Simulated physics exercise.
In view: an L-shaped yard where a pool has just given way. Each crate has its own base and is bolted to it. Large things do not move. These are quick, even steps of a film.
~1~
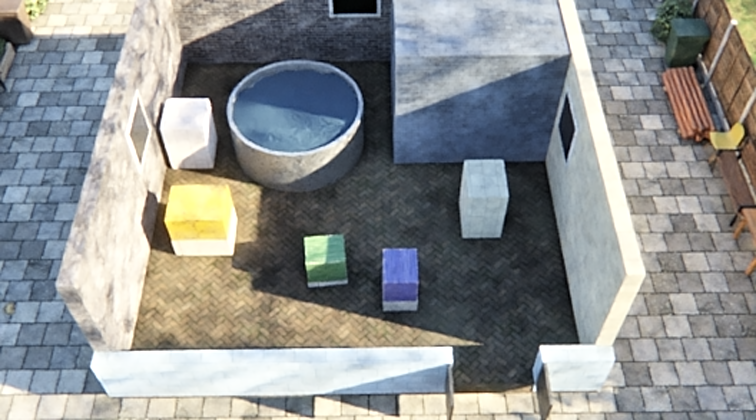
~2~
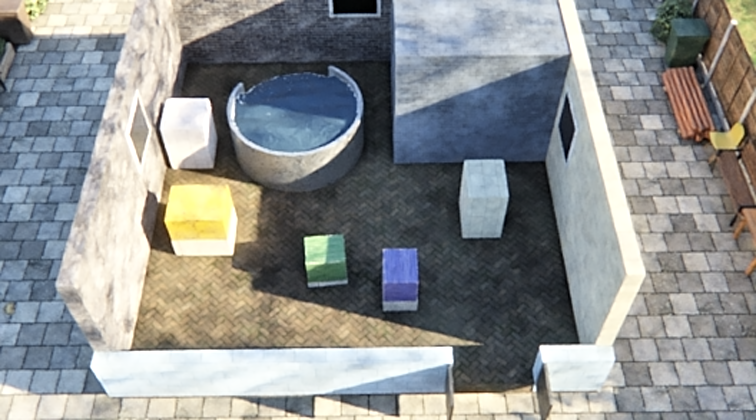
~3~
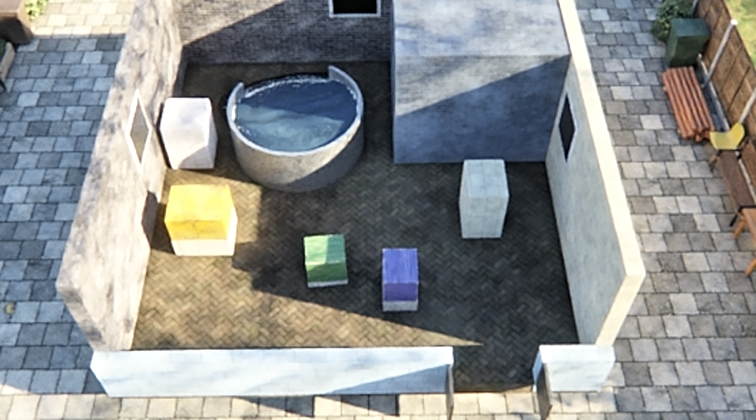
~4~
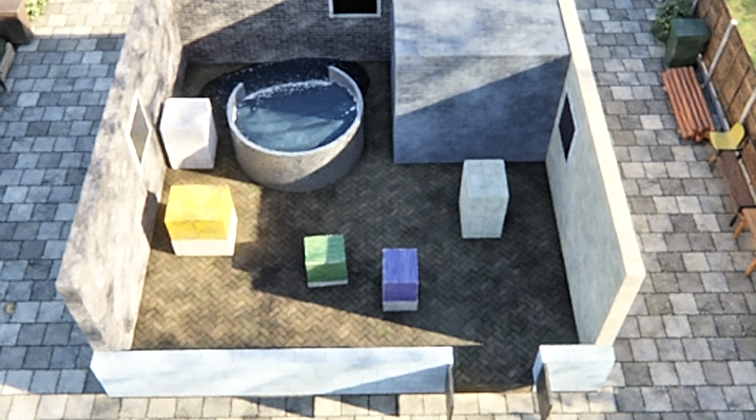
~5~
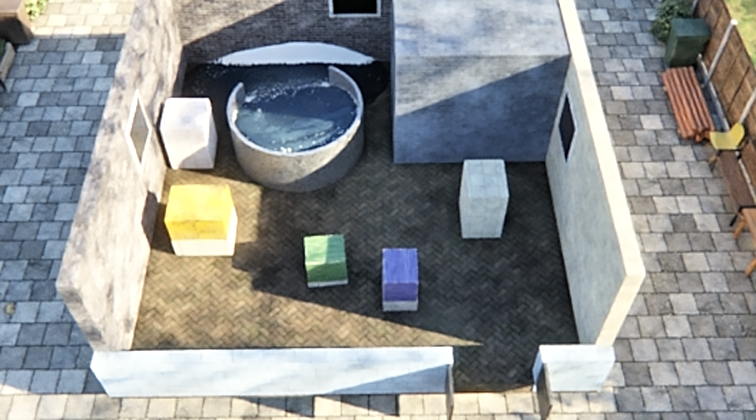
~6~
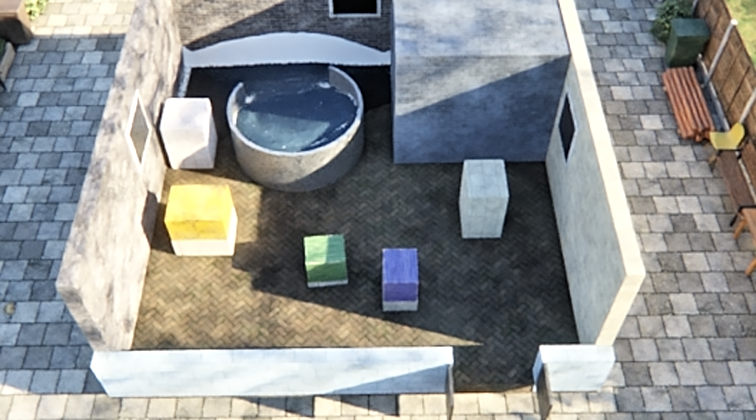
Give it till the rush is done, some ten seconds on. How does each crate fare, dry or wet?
In order: Yellow crate: A dry one. Blue crate: A dry one. Green crate: A wet one.
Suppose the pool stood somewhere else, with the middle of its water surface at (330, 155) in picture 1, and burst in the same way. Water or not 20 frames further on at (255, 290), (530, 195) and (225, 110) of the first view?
Taking the three spots in order: Bare, bare, swamped.
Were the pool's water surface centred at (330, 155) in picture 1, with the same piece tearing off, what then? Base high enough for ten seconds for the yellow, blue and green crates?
Here the yellow crate avoids the flood, the blue crate avoids the flood, and likewise the green crate avoids the flood.
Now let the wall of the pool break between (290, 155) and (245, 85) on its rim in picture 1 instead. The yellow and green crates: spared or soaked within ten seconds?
As I see it, the yellow crate gets reached, and the green crate gets reached.
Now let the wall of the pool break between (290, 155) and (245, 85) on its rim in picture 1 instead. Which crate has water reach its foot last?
The blue one.
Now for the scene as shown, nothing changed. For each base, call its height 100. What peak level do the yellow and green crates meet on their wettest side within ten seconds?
I'd say 60 per cent for the first one and 210 per cent for the second.
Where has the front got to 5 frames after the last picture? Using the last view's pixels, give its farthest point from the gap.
Estimated pixel: (165, 177).
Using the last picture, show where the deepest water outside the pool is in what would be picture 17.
Somewhere around pixel (183, 134).
A moment on, water covers 20 % of the floor; the yellow crate not reached, the blue crate not reached, the green crate not reached.
Next, water covers 25 % of the floor; the yellow crate not reached, the blue crate not reached, the green crate not reached.
Then, water covers 55 % of the floor; the yellow crate water round its plinth, the blue crate water round its plinth, the green crate water round its plinth.
Later, water covers 85 % of the floor; the yellow crate water round its plinth, the blue crate water round its plinth, the green crate water round its plinth.
In the end, water covers 95 % of the floor; the yellow crate stayed above the water, the blue crate stayed above the water, the green crate was topped.
